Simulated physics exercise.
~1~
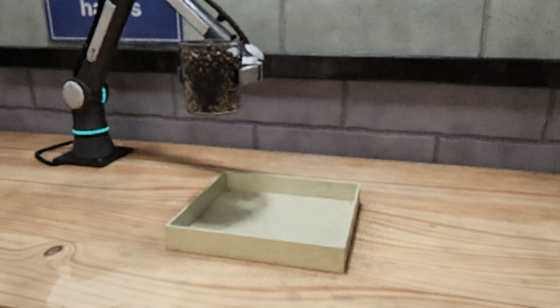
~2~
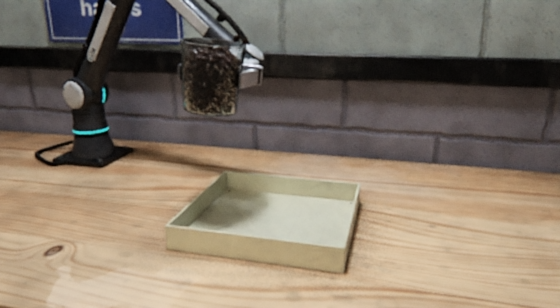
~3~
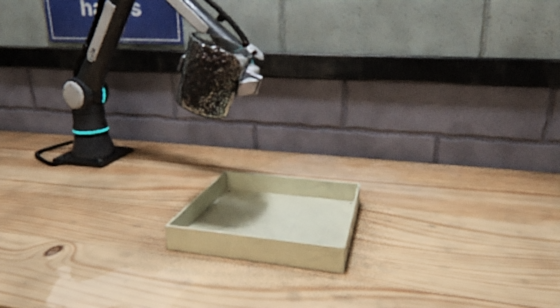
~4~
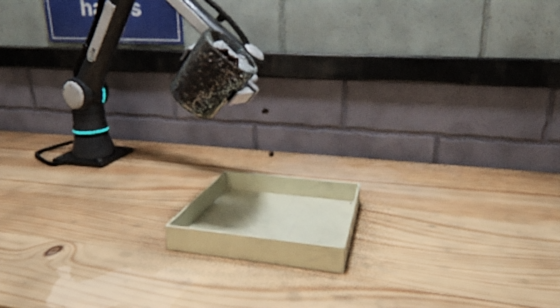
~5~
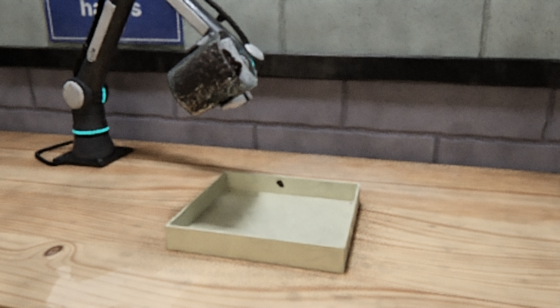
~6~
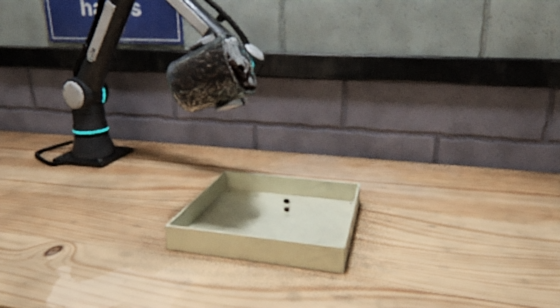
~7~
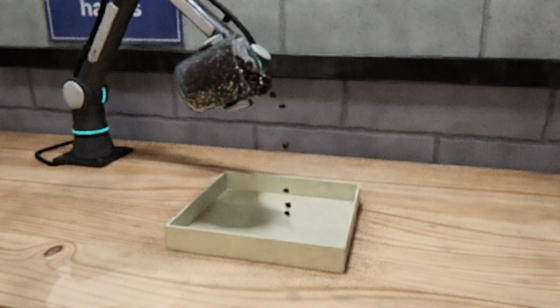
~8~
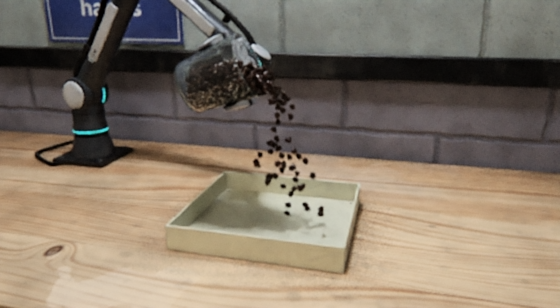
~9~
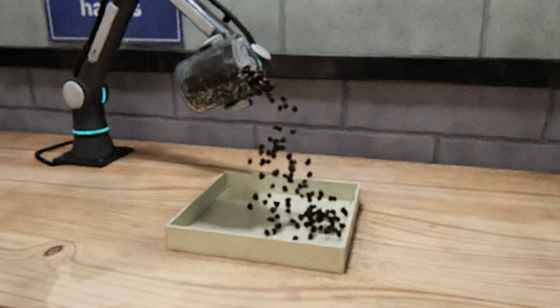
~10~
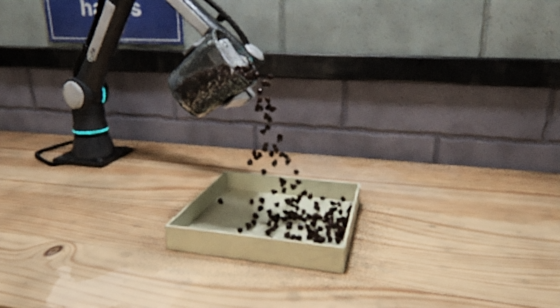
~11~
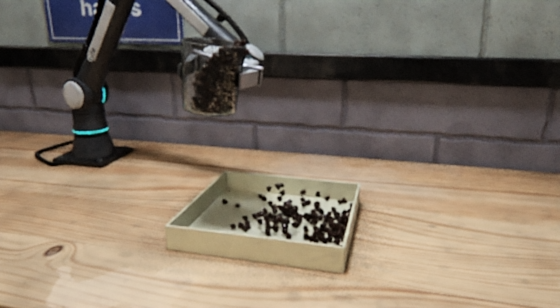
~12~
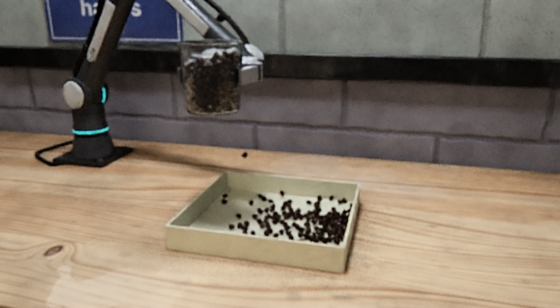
A robot arm tips a clear tumbler, spills some dark beans into a tray, and rights it.
